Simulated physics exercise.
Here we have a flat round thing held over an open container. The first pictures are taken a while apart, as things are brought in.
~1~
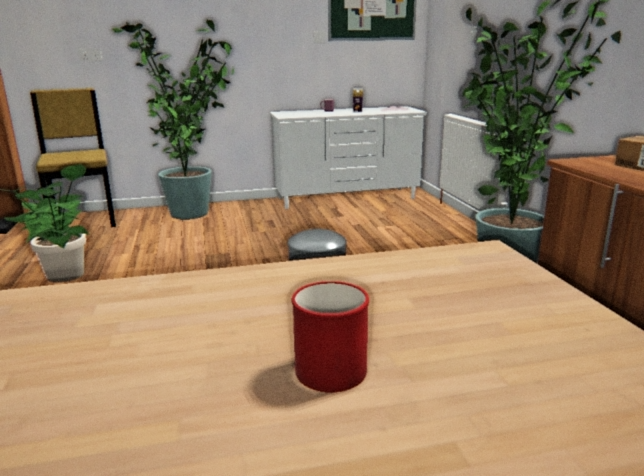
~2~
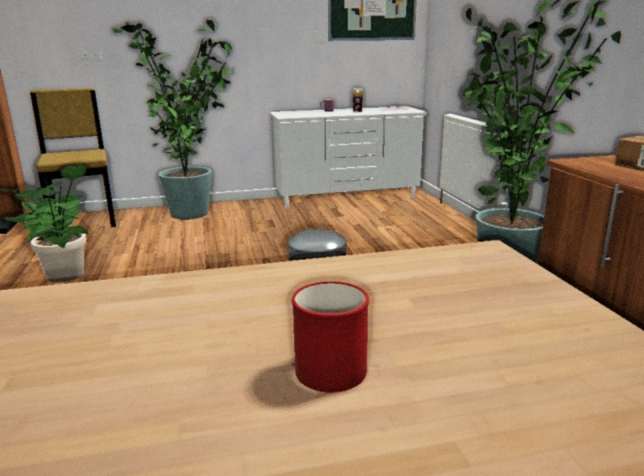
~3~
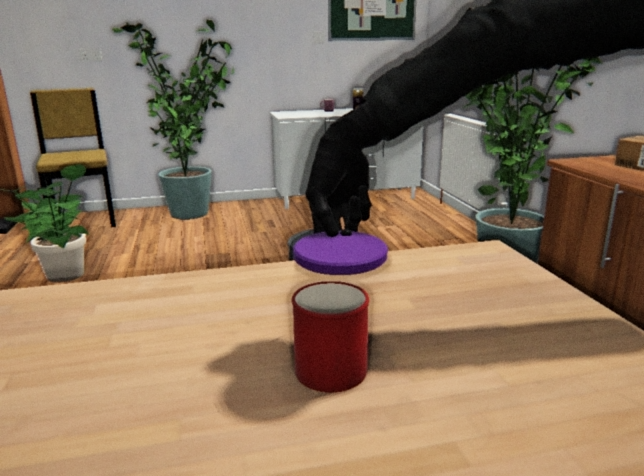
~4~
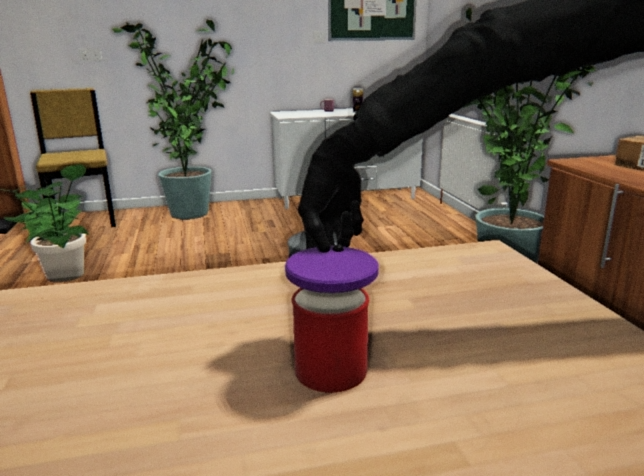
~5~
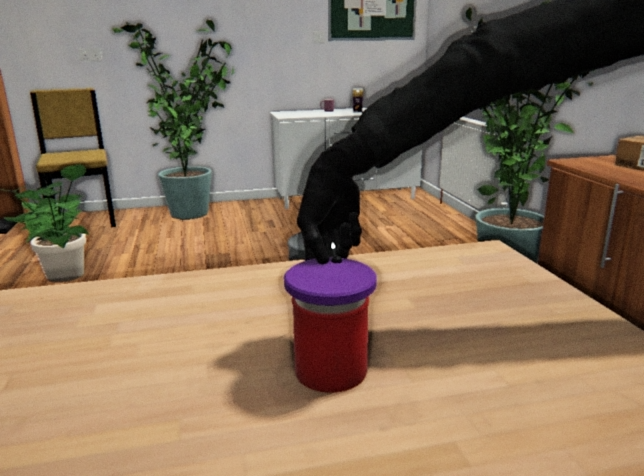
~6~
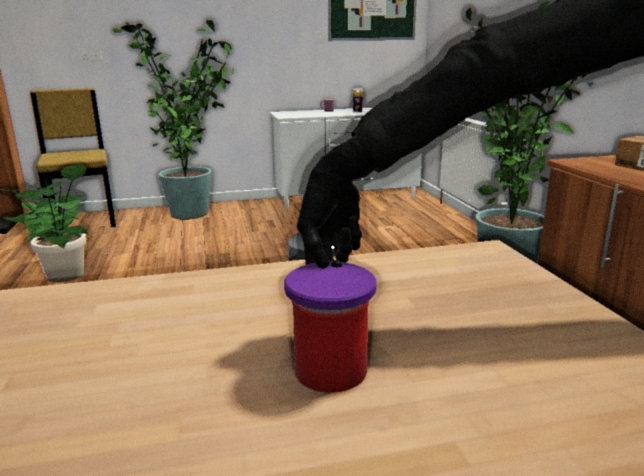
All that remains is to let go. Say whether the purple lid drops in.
Here the purple lid covers the opening.
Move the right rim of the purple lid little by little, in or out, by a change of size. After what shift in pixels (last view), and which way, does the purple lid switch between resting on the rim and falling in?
Roughly 12 pixels left.
Then, 0.10 s later than the last frame, purple lid moving near (330, 291).
When it is over, the purple lid works as a lid, near (330, 291).
